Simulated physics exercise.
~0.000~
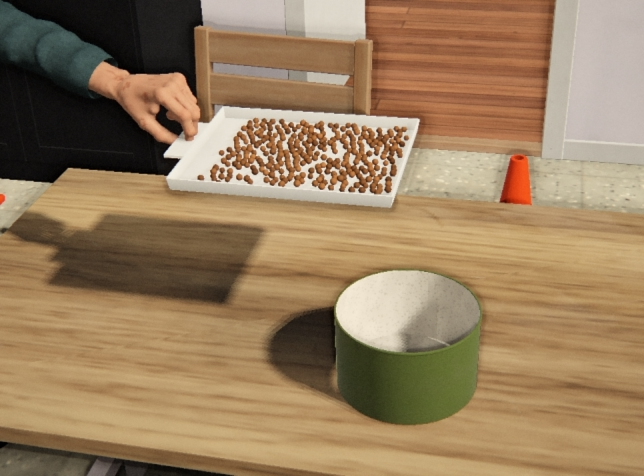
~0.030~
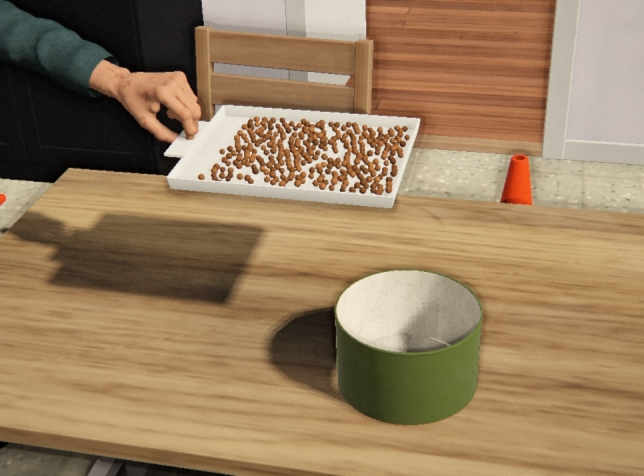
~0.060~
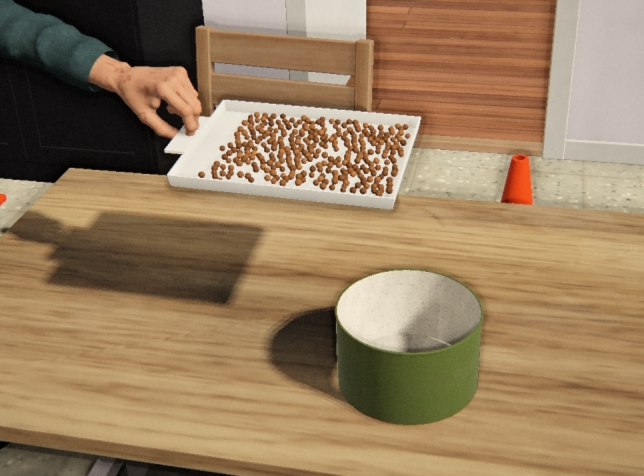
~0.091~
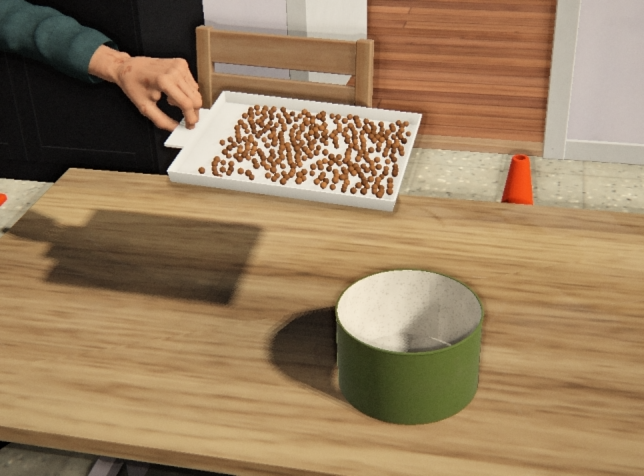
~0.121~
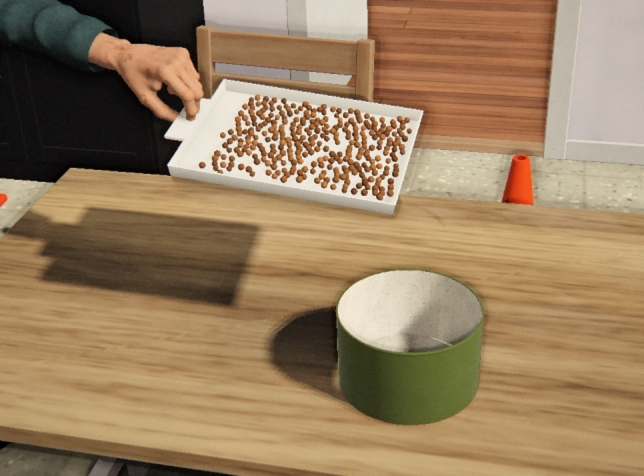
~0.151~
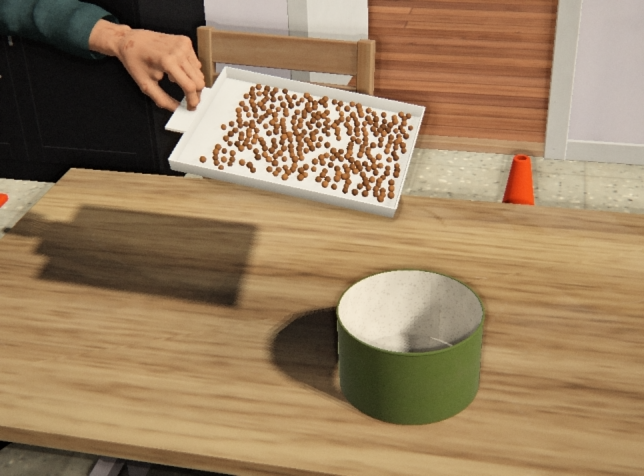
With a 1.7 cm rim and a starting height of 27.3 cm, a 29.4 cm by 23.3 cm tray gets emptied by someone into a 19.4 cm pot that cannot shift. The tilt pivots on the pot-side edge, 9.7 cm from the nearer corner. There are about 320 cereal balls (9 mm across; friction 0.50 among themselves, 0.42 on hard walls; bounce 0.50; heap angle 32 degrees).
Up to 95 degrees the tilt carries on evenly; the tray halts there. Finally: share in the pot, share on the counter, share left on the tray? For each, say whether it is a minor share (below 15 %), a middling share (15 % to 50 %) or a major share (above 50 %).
I expect this. Pot - a major share. Counter - a minor share. Left on the tray - a minor share.
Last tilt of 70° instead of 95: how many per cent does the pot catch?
Near 40 %, then.
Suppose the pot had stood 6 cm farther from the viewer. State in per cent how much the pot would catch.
It would come to roughly 75 percent.
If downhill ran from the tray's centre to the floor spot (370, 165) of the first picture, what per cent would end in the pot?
Roughly 30 % of the pieces.
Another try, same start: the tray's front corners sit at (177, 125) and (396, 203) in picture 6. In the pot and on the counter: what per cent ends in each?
You'd end with pot at 60 and counter at 40.
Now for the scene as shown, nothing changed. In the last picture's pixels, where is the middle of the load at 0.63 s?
At about (371, 190).
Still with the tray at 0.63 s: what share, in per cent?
Roughly 95 per cent.
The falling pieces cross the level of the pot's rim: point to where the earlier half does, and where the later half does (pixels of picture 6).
I'd mark about (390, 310) for the first half, then (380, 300) for the second.
After 0.44 s, tilt 53 degrees; the tray holds 100 %, the pot 0 %.
After 0.63 s, tilt 80 degrees; the tray holds 95 %, the pot 0 %.
After 0.95 s, tilt 95 degrees; the tray holds 10 %, the pot 80 %.
By 1.7 s all is still; pot 95 %, counter 0 %, tray 0 %.
